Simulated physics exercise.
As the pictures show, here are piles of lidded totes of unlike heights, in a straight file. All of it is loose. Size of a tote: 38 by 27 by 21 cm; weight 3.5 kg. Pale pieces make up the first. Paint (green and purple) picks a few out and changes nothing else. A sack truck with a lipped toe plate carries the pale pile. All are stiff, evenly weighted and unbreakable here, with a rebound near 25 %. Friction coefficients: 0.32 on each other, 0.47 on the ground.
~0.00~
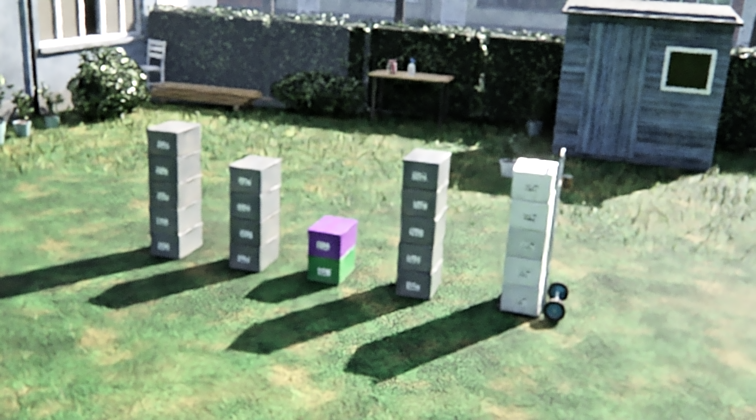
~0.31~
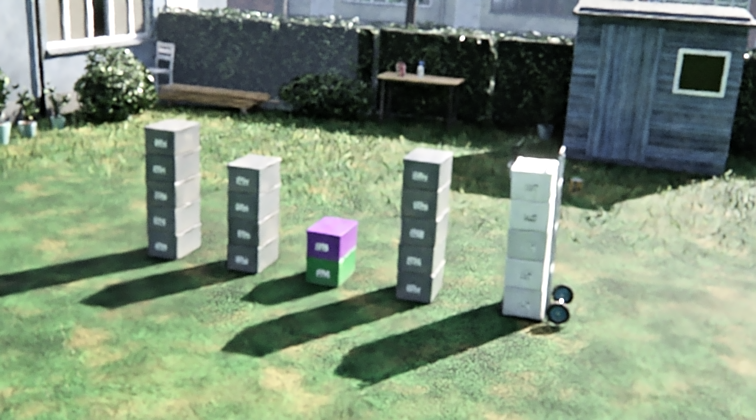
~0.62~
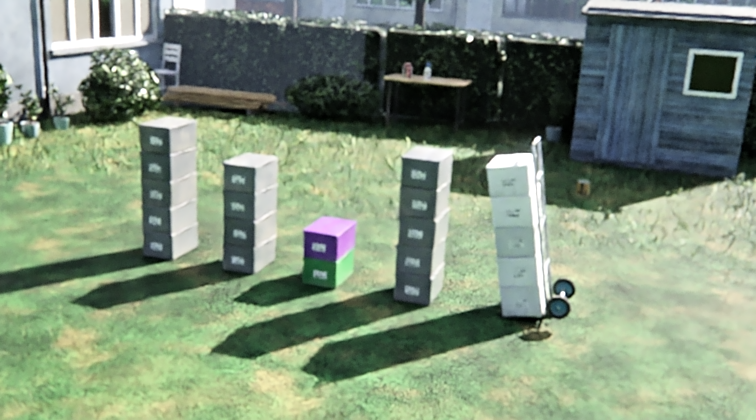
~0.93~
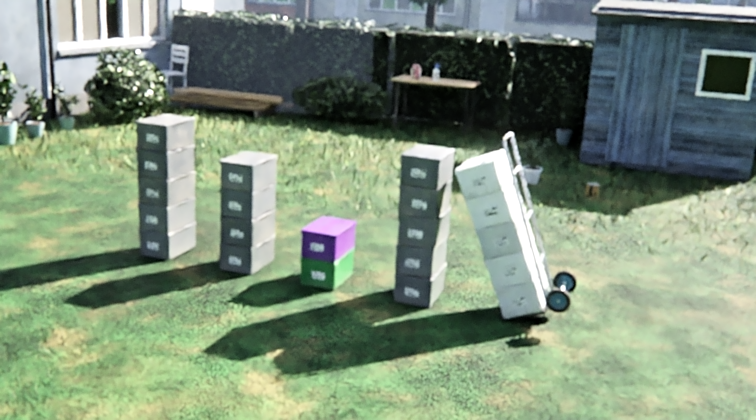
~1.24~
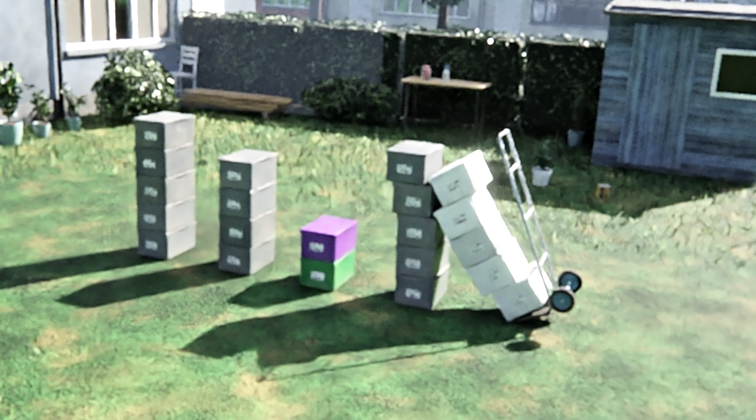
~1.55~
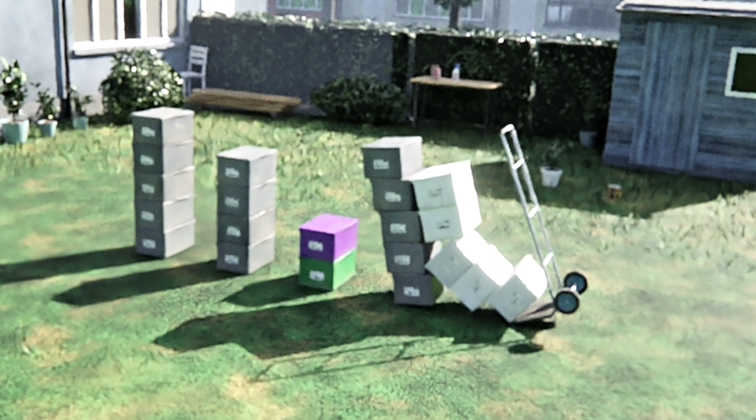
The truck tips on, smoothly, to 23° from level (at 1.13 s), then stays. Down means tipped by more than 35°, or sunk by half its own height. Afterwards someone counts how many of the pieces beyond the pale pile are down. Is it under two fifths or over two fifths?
Less than two fifths of them.
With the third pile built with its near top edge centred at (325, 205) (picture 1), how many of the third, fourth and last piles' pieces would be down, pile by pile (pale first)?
In that case third 2, fourth 3, last 5.
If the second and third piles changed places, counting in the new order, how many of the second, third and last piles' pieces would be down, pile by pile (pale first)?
Then second 0, third 0, last 0.
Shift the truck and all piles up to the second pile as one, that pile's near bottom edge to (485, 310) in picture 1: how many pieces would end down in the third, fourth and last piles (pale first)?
Then third 0, fourth 0, last 0.
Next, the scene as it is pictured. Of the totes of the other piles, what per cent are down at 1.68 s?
0 per cent by then.
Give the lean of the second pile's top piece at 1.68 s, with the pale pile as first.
It leans some 20°.
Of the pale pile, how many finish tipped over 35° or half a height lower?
The count is 5.
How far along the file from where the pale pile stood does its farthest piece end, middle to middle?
Roughly 100 cm along.
After 1.68 s, 5 of the pale pile down; none of the 16 other totes down, 5 disturbed.
After 1.88 s, 5 of the pale pile down; 4 of the 16 other totes down.
After 2.22 s, 5 of the pale pile down; 4 of the 16 other totes down; purple tote shifted 11 cm; green tote shifted 25 mm.
At rest (3.2 s), 5 of the pale pile down; 4 of the 16 other totes down; purple tote shifted 10 cm; green tote shifted 26 mm. That is 25 per cent. As the last picture would show them, middles, purple tote near (315, 236), green tote near (324, 266).
